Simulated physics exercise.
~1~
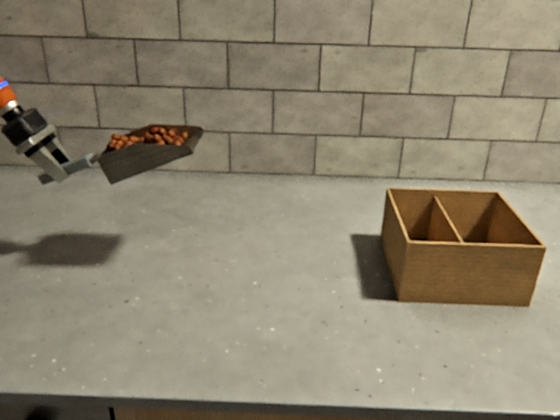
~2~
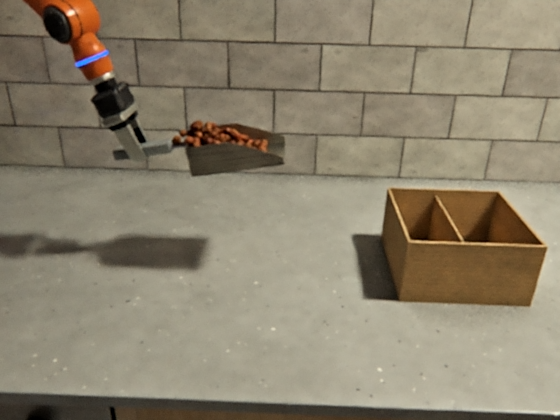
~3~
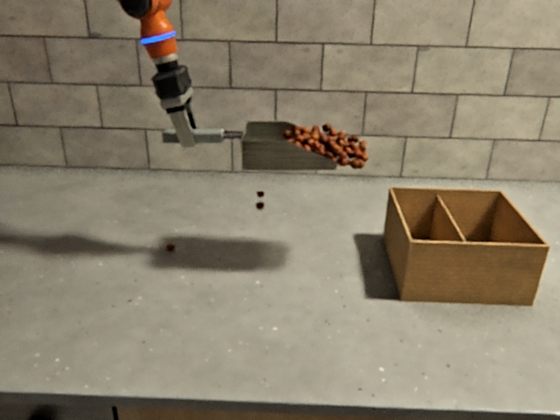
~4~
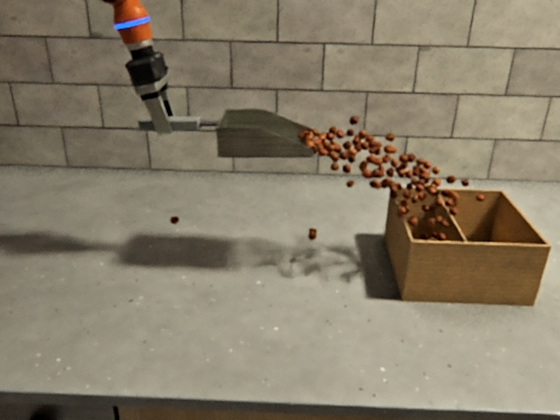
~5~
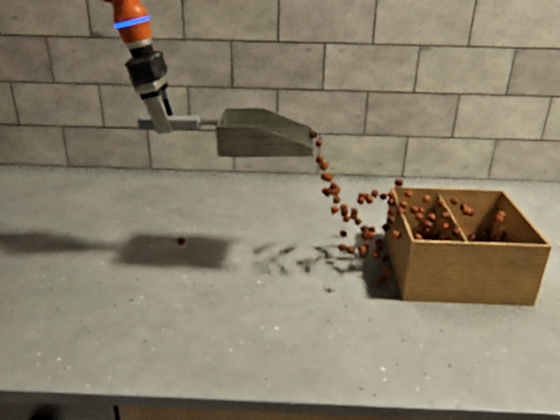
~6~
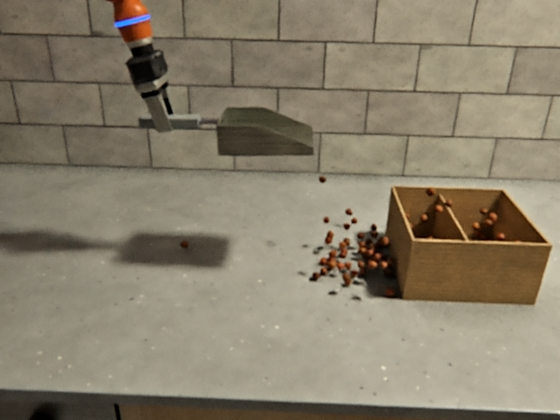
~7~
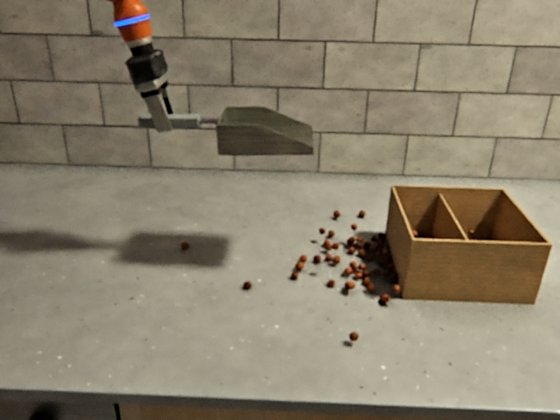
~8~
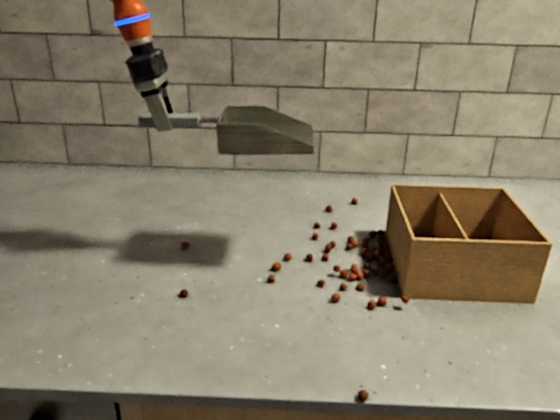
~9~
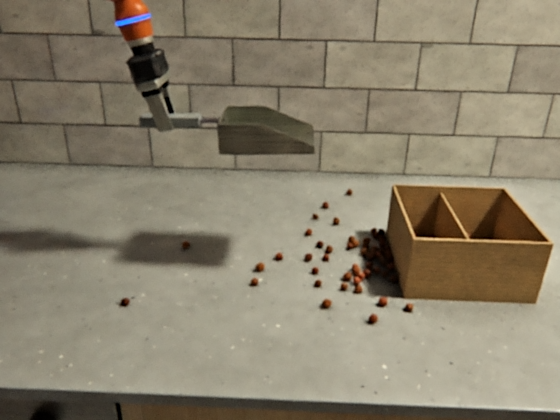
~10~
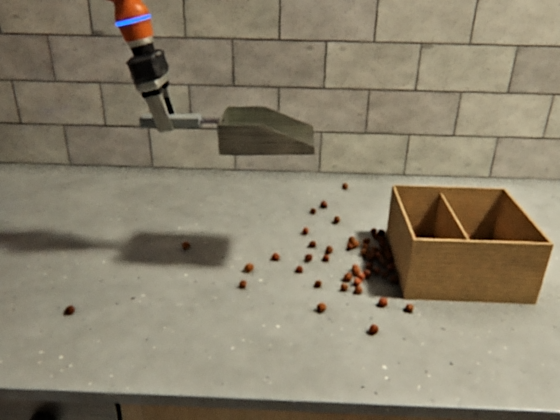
A grey speckled countertop stands before a brick wall of pale grey blocks, seen from the front and slightly above. An orange and black robot arm at upper left holds a dark grey scoop heaped with reddish-brown nuts, while an open wooden box with two compartments sits at right. The arm carries the scoop rightward, then draws back slightly and stops, and the nuts pour off its front edge toward the box. Some drop into both compartments, but many fall short, bounce and roll across the counter. Finally the empty scoop hangs still, with nuts scattered left of the box.
